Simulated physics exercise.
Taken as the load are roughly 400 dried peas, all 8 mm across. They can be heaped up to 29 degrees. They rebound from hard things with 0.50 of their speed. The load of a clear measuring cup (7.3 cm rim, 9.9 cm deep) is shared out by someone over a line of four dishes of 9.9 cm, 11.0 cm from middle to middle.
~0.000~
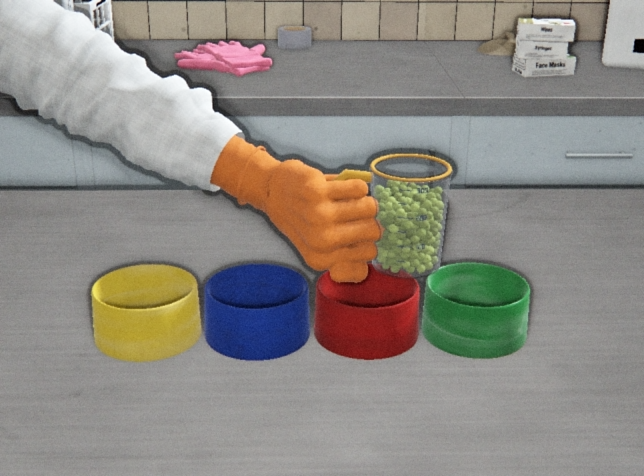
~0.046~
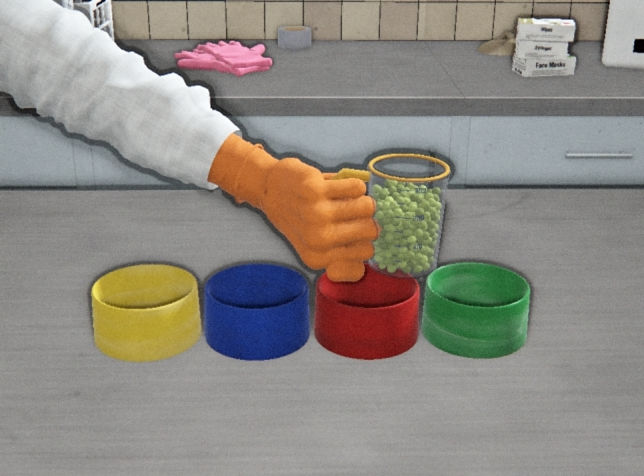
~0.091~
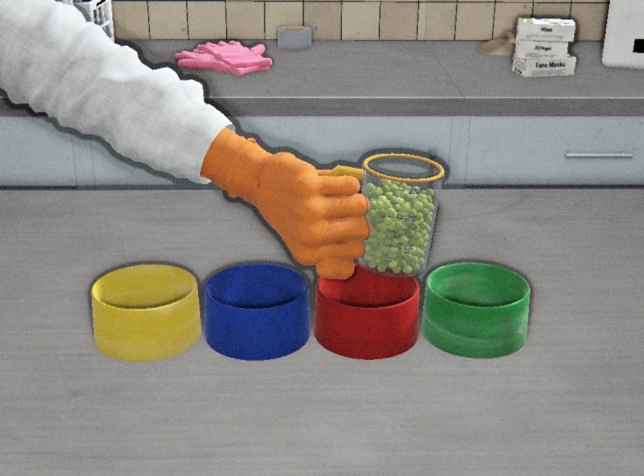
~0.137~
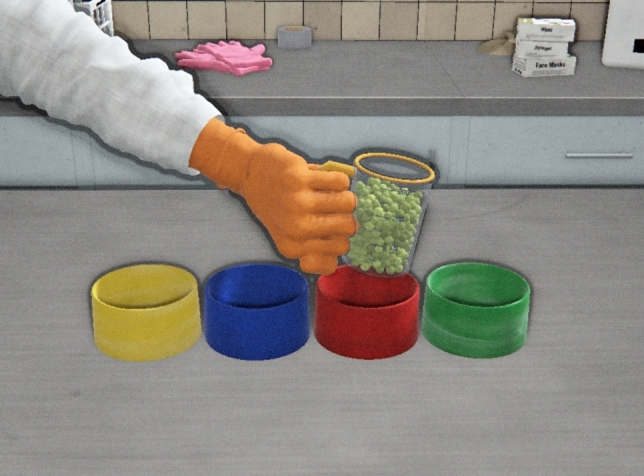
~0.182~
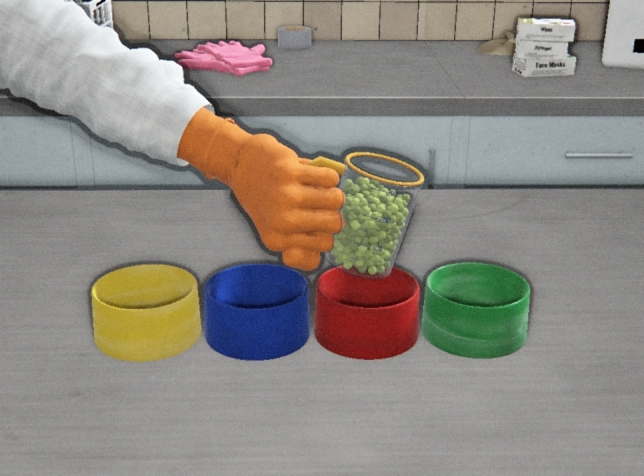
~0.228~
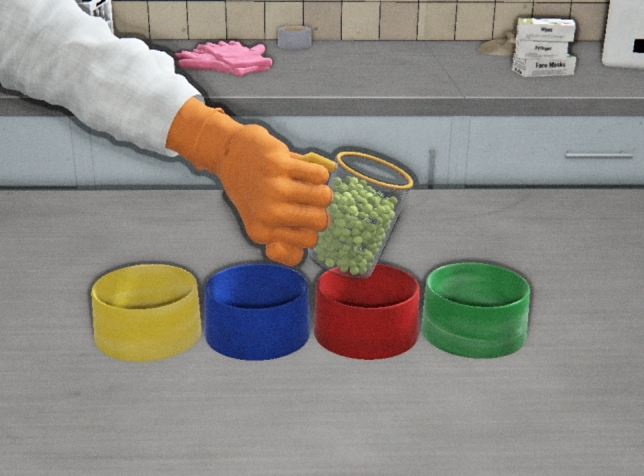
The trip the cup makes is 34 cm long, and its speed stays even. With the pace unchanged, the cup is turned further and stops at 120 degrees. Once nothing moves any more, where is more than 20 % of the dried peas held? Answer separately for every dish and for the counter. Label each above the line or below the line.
Red dish: Below the line; blue dish: Below the line; green dish: Below the line; yellow dish: Above the line; counter: Below the line.
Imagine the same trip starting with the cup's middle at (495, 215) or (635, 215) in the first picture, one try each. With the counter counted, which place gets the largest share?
The biggest share lands on blue the first time and on red the second time.
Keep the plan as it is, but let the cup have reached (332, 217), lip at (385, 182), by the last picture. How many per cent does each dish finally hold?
Red 0, blue 0, green 0, yellow 100.
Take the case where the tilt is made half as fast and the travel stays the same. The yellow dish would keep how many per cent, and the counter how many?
In that case I'd put yellow at 100 and the counter at 0.
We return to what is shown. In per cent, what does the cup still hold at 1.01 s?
That would be some 95 per cent.
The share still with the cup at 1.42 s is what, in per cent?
Roughly 25 per cent of the load.
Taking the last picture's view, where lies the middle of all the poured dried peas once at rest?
Centre at rest: Approx. (143, 313) px.
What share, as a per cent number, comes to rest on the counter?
I'd put it near 0 per cent.
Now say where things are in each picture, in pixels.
The first frame shows cup at (408, 217), tilt 0 degrees, lip at (449, 168), moved 0.0 cm; middle of the pieces at (408, 229); green dish at (478, 285); red dish at (368, 286); blue dish at (257, 286); yellow dish at (145, 287).
The second frame shows cup at (406, 217), tilt 1 degrees, lip at (448, 168), moved 0.3 cm; middle of the pieces at (405, 229).
The third frame shows cup at (398, 217), tilt 4 degrees, lip at (442, 170), moved 1.0 cm; middle of the pieces at (397, 229).
The fourth frame shows cup at (385, 217), tilt 8 degrees, lip at (432, 173), moved 2.3 cm; middle of the pieces at (383, 229).
The fifth frame shows cup at (371, 217), tilt 13 degrees, lip at (422, 177), moved 3.6 cm; middle of the pieces at (368, 229).
The sixth frame shows cup at (357, 217), tilt 18 degrees, lip at (411, 182), moved 4.9 cm; middle of the pieces at (353, 228); green dish at (478, 285); red dish at (368, 286); blue dish at (257, 286); yellow dish at (145, 287). Its pace works out near 110 degrees a second; the hand travels 29 cm a second.
Then, at 0.70 s, tilt 70 degrees; cup holds 100 %.
After 1.01 s, tilt 103 degrees; cup holds 95 %, yellow 5 %.
After 1.42 s, tilt 120 degrees; cup holds 25 %, yellow 75 %.
By 2.1 s all is still; red 0 %, blue 0 %, green 0 %, yellow 100 %, counter 0 %.
